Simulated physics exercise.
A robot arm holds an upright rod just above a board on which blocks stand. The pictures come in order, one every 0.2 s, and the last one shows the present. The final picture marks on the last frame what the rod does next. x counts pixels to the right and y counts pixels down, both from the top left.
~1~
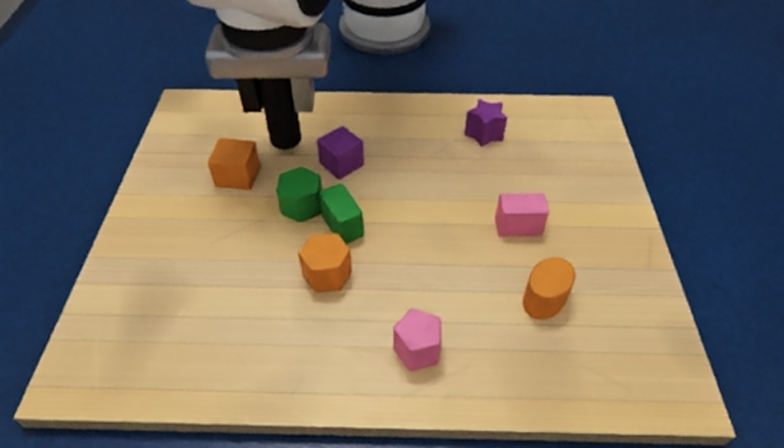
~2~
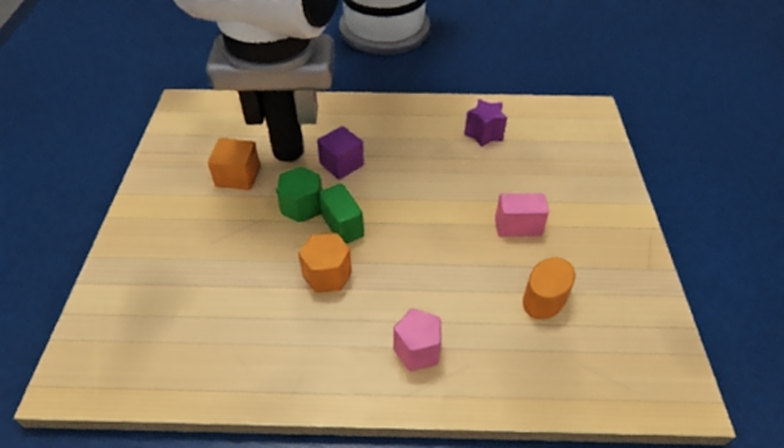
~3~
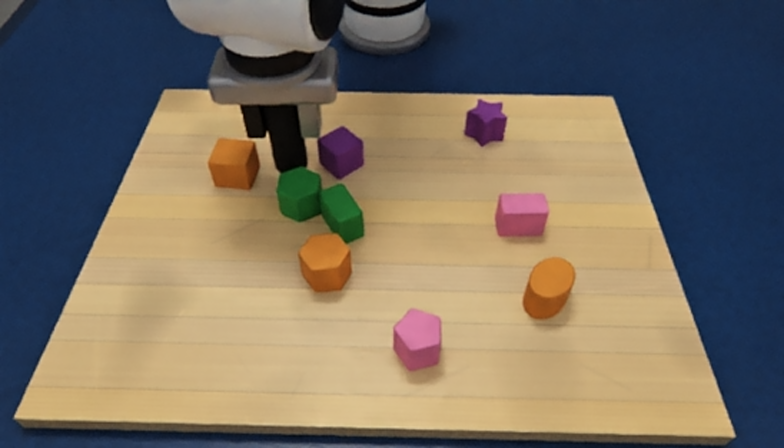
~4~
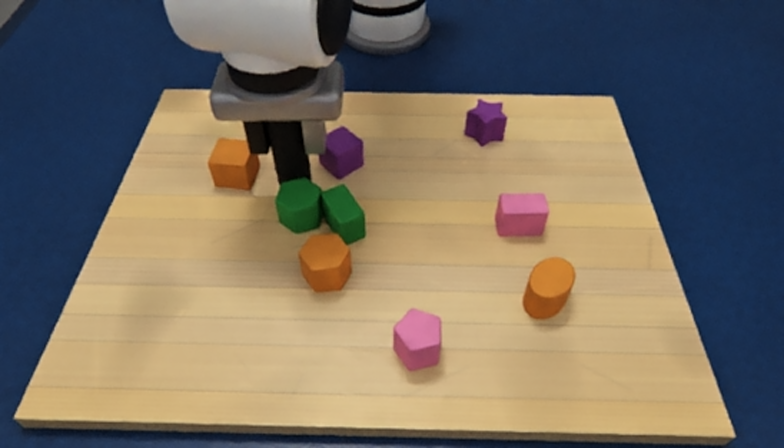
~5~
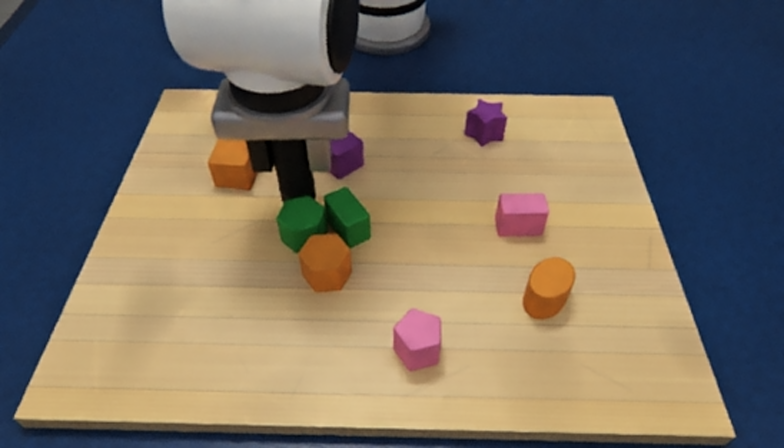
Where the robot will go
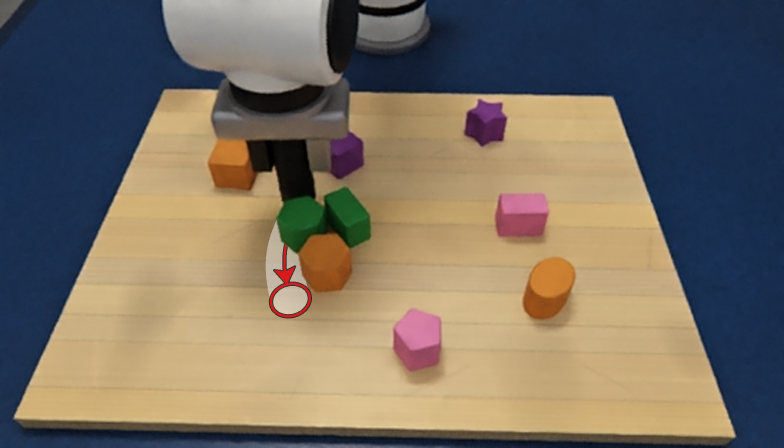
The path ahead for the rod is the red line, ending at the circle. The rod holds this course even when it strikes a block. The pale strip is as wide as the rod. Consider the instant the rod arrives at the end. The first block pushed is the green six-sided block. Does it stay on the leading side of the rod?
Pushed along.
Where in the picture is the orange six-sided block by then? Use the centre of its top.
So, by the moment the path ends, you'll find the top centre of the orange six-sided block at (348, 285).
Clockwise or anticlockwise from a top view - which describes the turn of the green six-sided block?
Counterclockwise rotation.
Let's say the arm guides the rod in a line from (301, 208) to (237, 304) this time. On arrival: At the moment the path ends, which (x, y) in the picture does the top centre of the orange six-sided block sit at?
My estimate: (339, 269).
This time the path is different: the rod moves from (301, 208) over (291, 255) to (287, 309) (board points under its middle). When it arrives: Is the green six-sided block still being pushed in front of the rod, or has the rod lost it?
Pushed along.
The drawn path runs from (301, 208) through (288, 236) and (285, 267) to (290, 300).
What follows on the original path. One third of the way, rod (286, 227); green six-sided block (296, 243), turned 20° anticlockwise; orange six-sided block (333, 266), turned 25° anticlockwise.
Two thirds of the way, rod (282, 258); green six-sided block (295, 276), turned 25° anticlockwise; orange six-sided block (345, 282), turned 75° anticlockwise.
At the end, rod (288, 291); green six-sided block (299, 313), turned 20° anticlockwise; orange six-sided block (348, 285), turned 90° anticlockwise; green oblong block not moved.
